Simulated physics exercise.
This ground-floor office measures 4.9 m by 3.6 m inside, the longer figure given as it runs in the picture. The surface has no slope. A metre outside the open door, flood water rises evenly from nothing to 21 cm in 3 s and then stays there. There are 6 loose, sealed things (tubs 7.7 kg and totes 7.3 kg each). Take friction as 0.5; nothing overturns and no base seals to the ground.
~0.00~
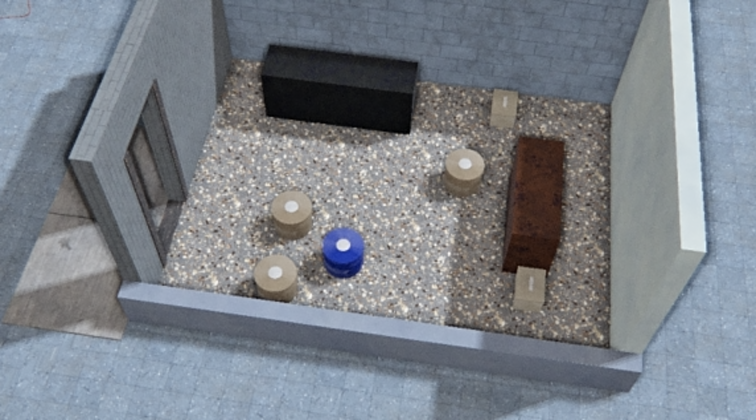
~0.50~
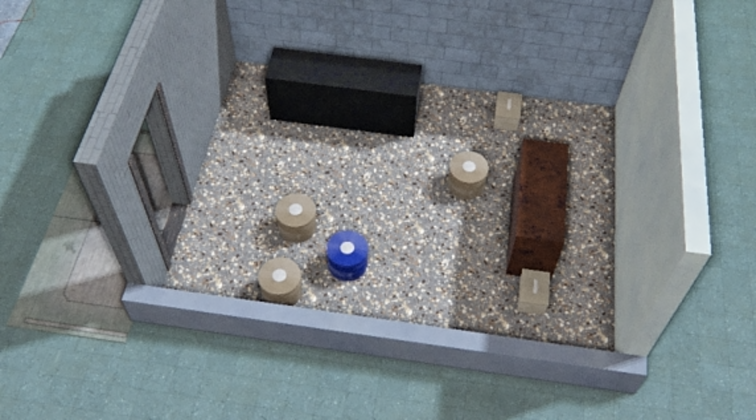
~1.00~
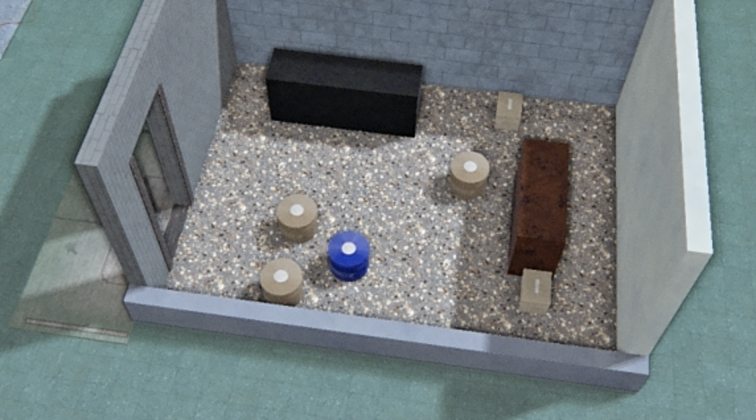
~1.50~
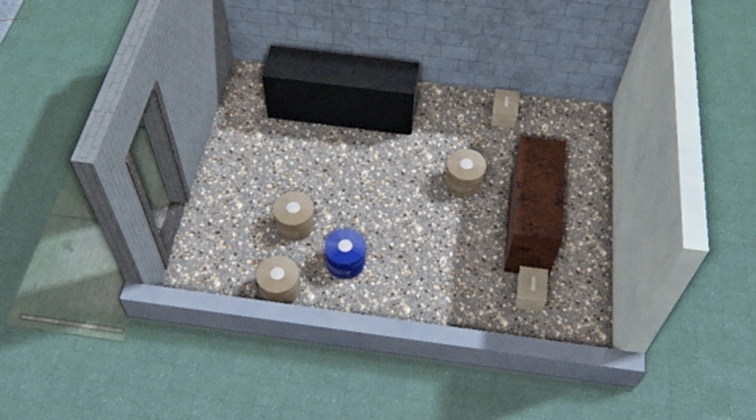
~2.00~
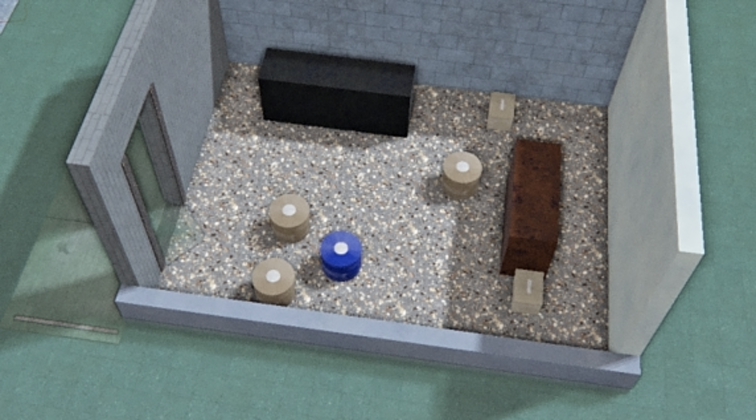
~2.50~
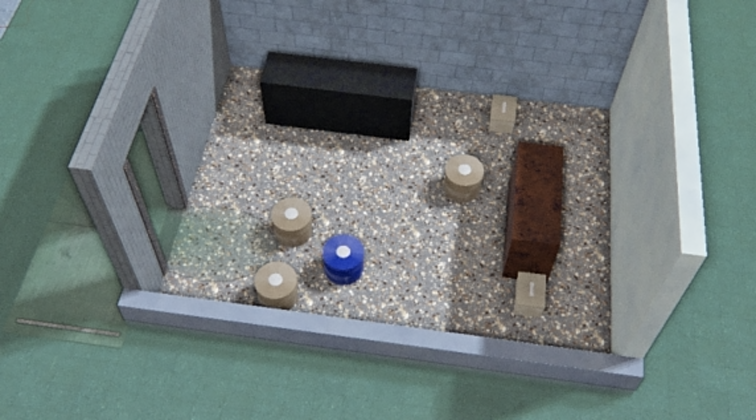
The footage shows a roofless room holding a blue tub, tan tubs and boxes, and dark and brown blocks, as greenish water spreads across the ground outside, then enters through the doorway at left; the objects stay put.
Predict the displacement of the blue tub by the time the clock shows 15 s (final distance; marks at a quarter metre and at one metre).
The blue tub travels far.
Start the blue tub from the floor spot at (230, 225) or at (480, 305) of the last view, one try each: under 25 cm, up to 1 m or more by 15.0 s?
In turn: It ends far away; it ends far away.
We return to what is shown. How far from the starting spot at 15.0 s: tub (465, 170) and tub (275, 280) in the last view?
In turn: 140 cm, 350 cm.
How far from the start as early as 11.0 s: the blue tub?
About 200 cm.
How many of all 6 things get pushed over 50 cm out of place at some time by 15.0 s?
4 of them.
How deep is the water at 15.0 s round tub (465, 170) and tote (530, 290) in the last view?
About 8 and 12 cm.
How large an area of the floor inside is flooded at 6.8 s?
Roughly 14 m2.
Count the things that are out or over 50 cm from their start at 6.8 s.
I count 3.
After 3.5 s the blue tub is near (345, 252), 0.0 m from its start, aground; 0 afloat.
After 6.8 s the blue tub is near (486, 253), 1.5 m from its start, afloat; 4 afloat.
After 11.0 s the blue tub is near (531, 316), 2.1 m from its start, afloat; 5 afloat.
After 15.0 s the blue tub is near (461, 312), 1.4 m from its start, afloat; 6 afloat.
